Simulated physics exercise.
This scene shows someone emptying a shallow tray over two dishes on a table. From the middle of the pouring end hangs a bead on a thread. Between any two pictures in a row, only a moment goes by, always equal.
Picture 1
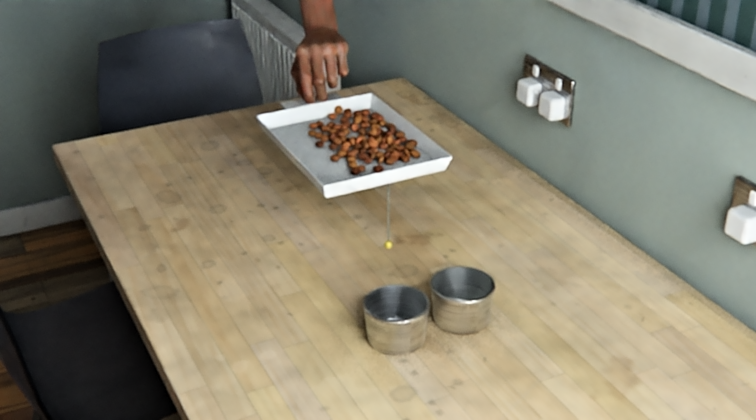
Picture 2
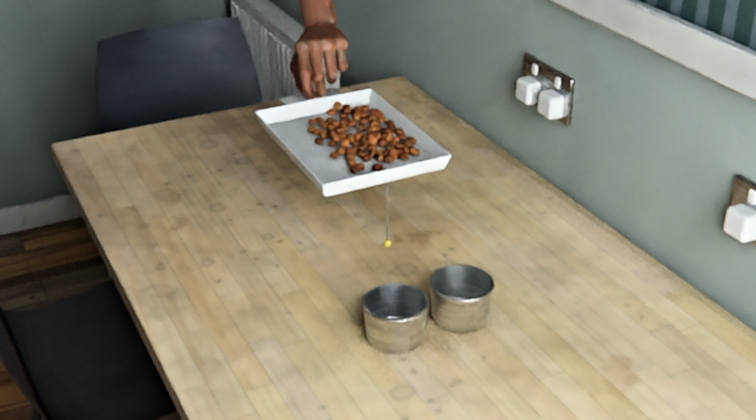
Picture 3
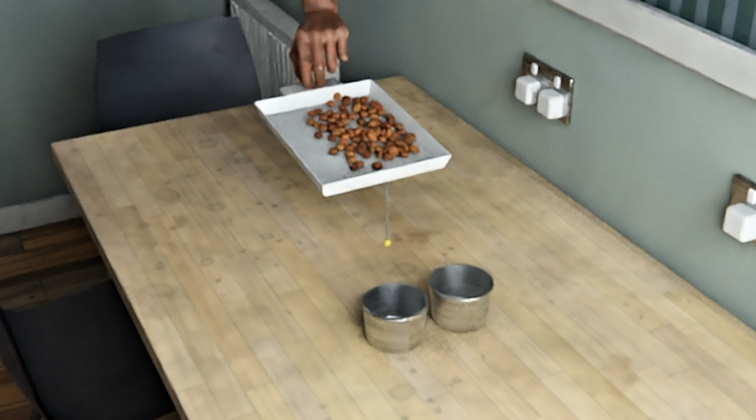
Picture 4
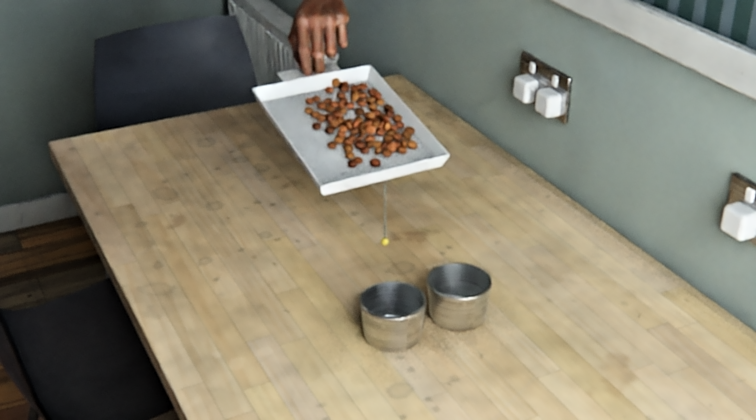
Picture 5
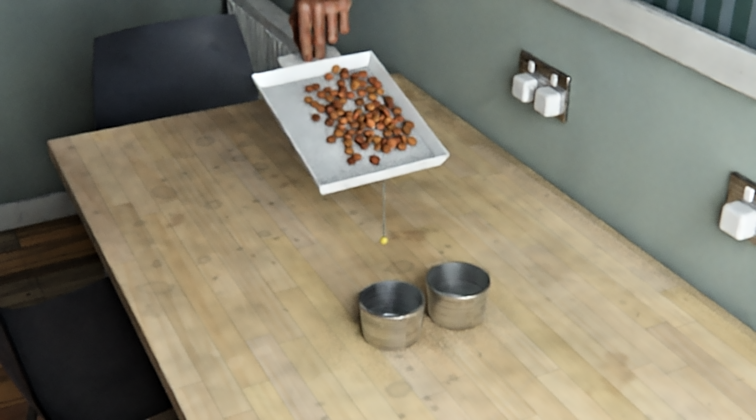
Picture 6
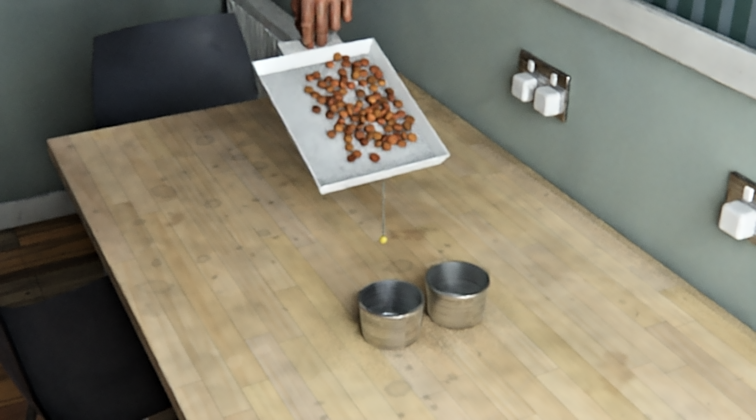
A hand raised the far end of a white tray of brown dog kibble, tilting it steadily toward two metal dishes on a wooden table, while a yellow bead hung from its lower edge.
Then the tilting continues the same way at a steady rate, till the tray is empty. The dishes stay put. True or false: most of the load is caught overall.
False - less than half is caught.
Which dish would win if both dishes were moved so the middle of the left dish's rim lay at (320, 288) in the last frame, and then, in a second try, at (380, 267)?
First try, the rightmost dish; second try, the leftmost dish.
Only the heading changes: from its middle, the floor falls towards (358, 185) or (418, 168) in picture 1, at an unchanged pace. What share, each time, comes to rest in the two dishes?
I'd put it at some 0 % and then some 0 %.
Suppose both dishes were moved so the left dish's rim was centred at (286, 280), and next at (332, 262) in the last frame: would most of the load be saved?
First place: Short of half; second place: Short of half.
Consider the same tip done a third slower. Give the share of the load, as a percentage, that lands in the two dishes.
Roughly 10 %.
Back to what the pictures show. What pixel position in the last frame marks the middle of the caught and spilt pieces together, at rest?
(395, 301).
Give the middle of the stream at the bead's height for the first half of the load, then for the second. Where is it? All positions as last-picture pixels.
Around (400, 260), followed by around (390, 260).
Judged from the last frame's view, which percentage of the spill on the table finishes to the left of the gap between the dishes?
That's roughly 80 per cent of the pieces.
Just after the last frame, tray tipped steeply; almost all on the tray; about a tenth in the air.
A moment on, tray tipped past a quarter turn; roughly a third on the tray; just a few in the left dish; just a few in the right dish; roughly half outside both; about a tenth in the air.
Further on, tray tipped past a quarter turn; just a few in the left dish; about a tenth in the right dish; almost all outside both.
When it is over, tray tipped past a quarter turn; just a few in the left dish; about a tenth in the right dish; almost all outside both.
